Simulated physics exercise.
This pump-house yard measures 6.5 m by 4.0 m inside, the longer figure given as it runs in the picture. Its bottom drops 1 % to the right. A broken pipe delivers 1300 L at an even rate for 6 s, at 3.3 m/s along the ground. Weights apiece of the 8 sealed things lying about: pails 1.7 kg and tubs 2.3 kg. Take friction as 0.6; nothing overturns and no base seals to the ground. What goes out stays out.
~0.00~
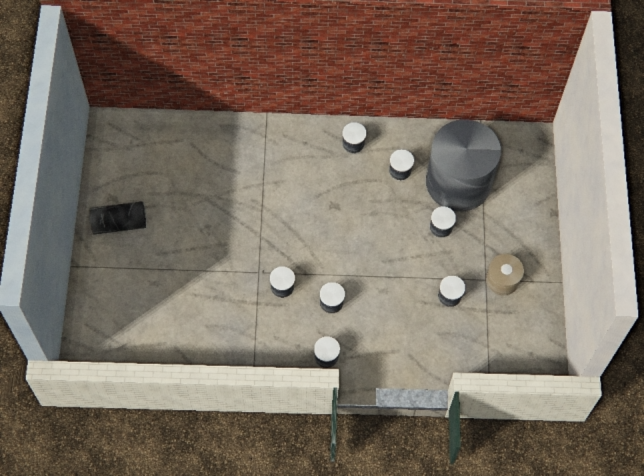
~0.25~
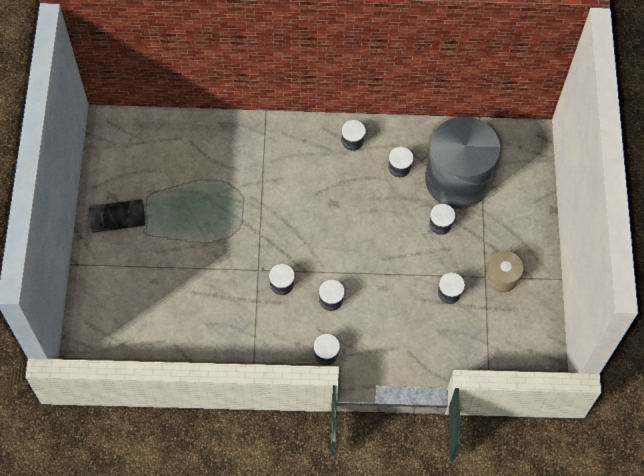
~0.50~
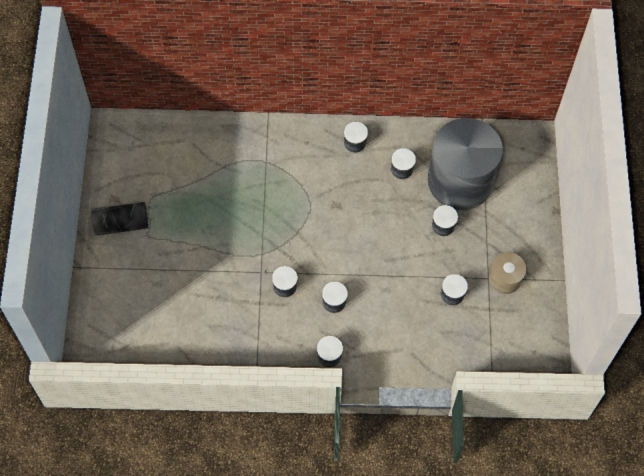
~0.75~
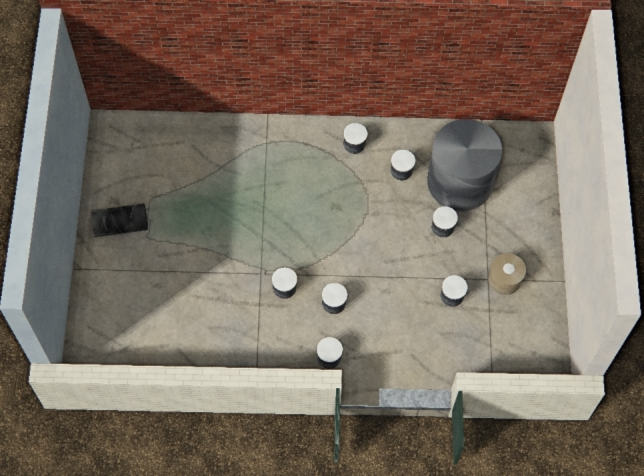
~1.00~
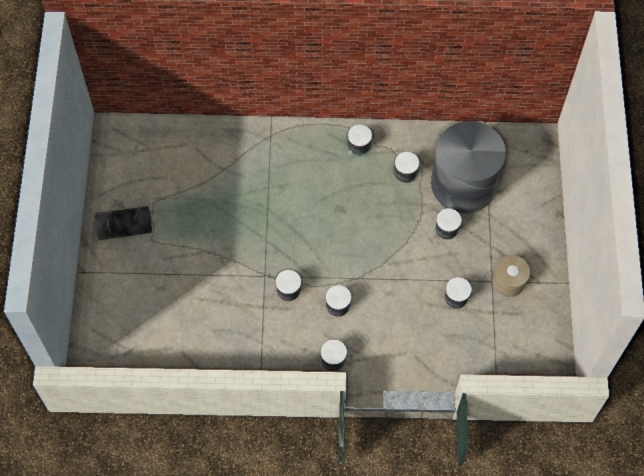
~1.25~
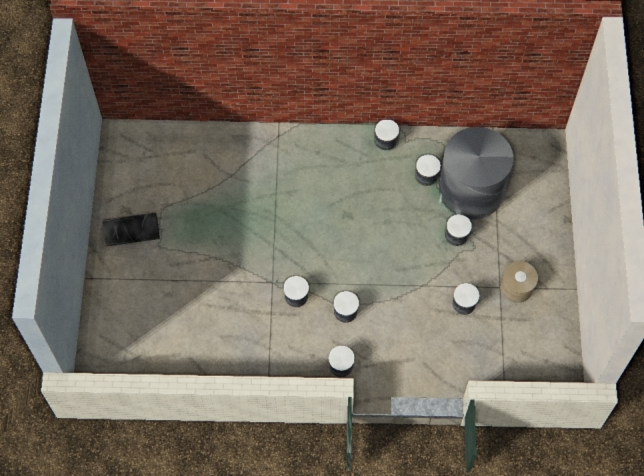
Greenish water spreading rightward from a dark pipe across a walled concrete yard, reaching white-topped pails and shifting two near a grey tank.
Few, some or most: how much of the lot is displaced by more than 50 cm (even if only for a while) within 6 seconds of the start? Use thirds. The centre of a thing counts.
It is one to two thirds.
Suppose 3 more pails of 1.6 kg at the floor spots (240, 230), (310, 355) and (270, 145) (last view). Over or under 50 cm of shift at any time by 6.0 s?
In turn: Over, short of it, under.
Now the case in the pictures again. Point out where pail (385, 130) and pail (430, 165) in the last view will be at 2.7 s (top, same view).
Around (444, 121) and (454, 140).
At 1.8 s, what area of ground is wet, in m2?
Roughly 10.0 m2.
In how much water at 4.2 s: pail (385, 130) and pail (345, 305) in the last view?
About 16 and 1 cm.
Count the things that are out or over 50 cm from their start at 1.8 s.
I count 3.
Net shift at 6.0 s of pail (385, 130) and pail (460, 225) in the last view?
In turn: 100 cm, 120 cm.
After 1.8 s 3 of 8 are over 50 cm from their spots; 2 afloat.
After 2.7 s 5 of 8 are over 50 cm from their spots; 4 afloat.
After 4.2 s 5 of 8 are over 50 cm from their spots; 5 afloat.
After 6.0 s 5 of 8 are over 50 cm from their spots, and 5 have been at some point; 5 afloat.
